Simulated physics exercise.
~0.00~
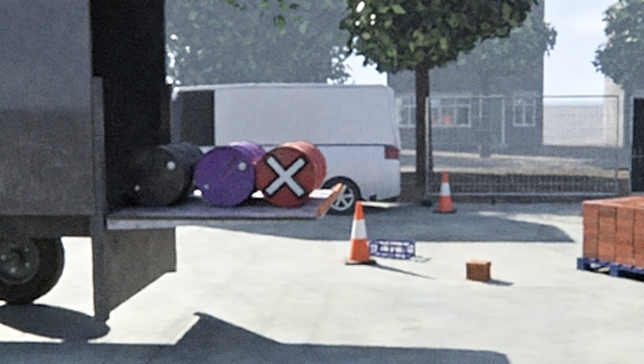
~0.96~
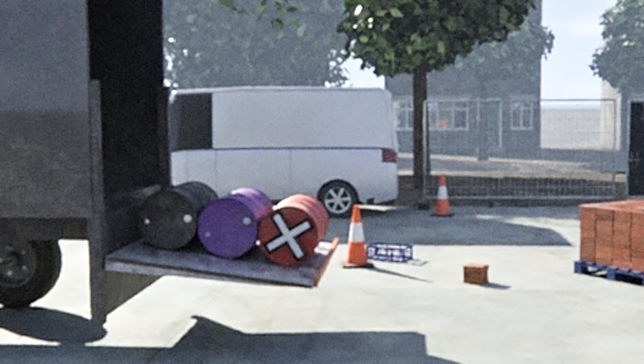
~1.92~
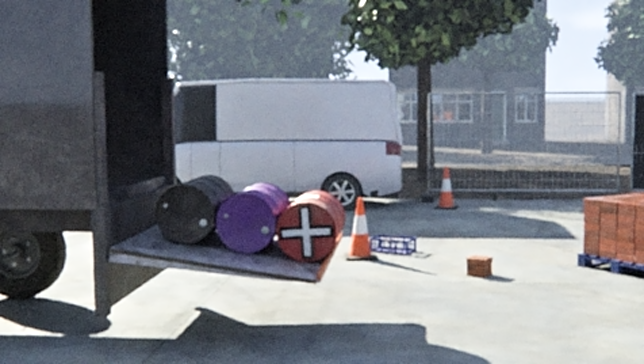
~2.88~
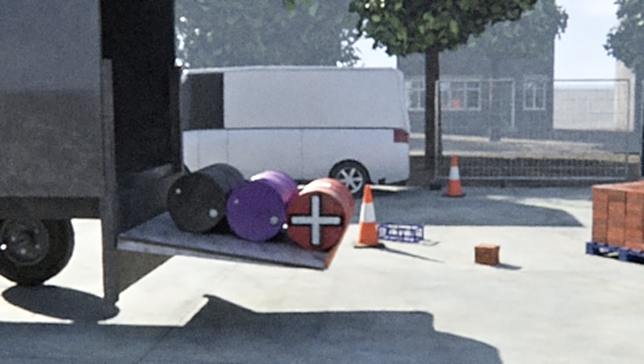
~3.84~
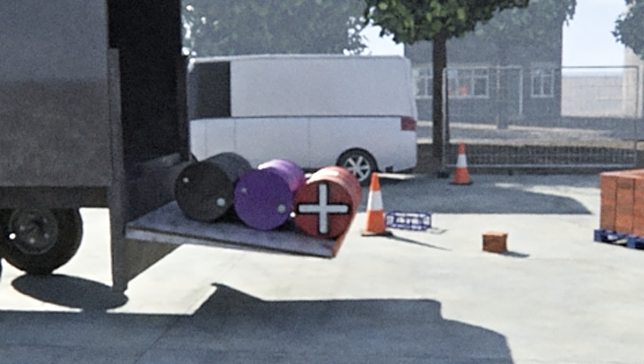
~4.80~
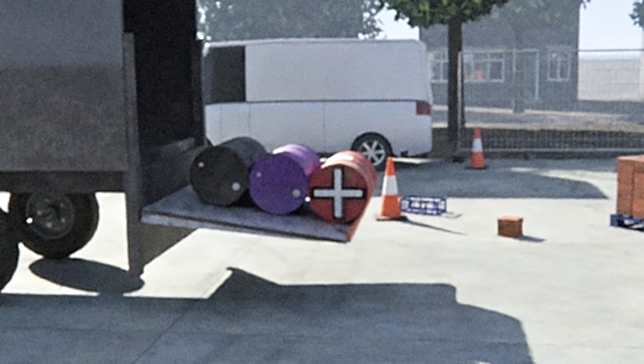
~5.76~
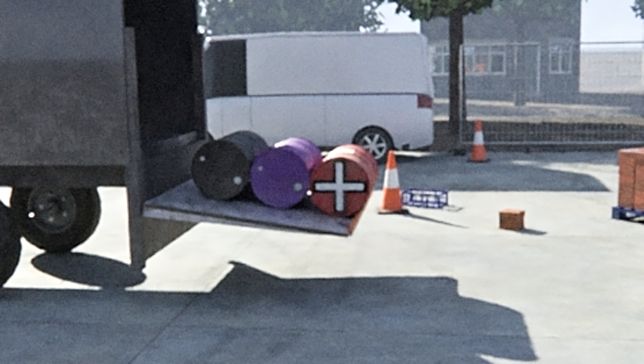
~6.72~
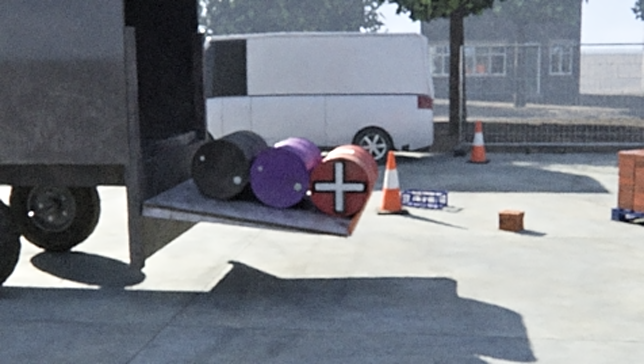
In a sunlit paved yard, seen from the side, the open back of a dark van body stands at left with a lift platform holding three drums, black, purple and red from left to right, the red one marked with a white cross. A white van, trees and a fence lie behind, with traffic cones and stacked bricks to the right. The platform sinks and tilts down towards its right edge. The drums roll a short way right, the cross turning, and gather near the edge. They settle there side by side as the view shifts slightly left, and all three remain on the platform.
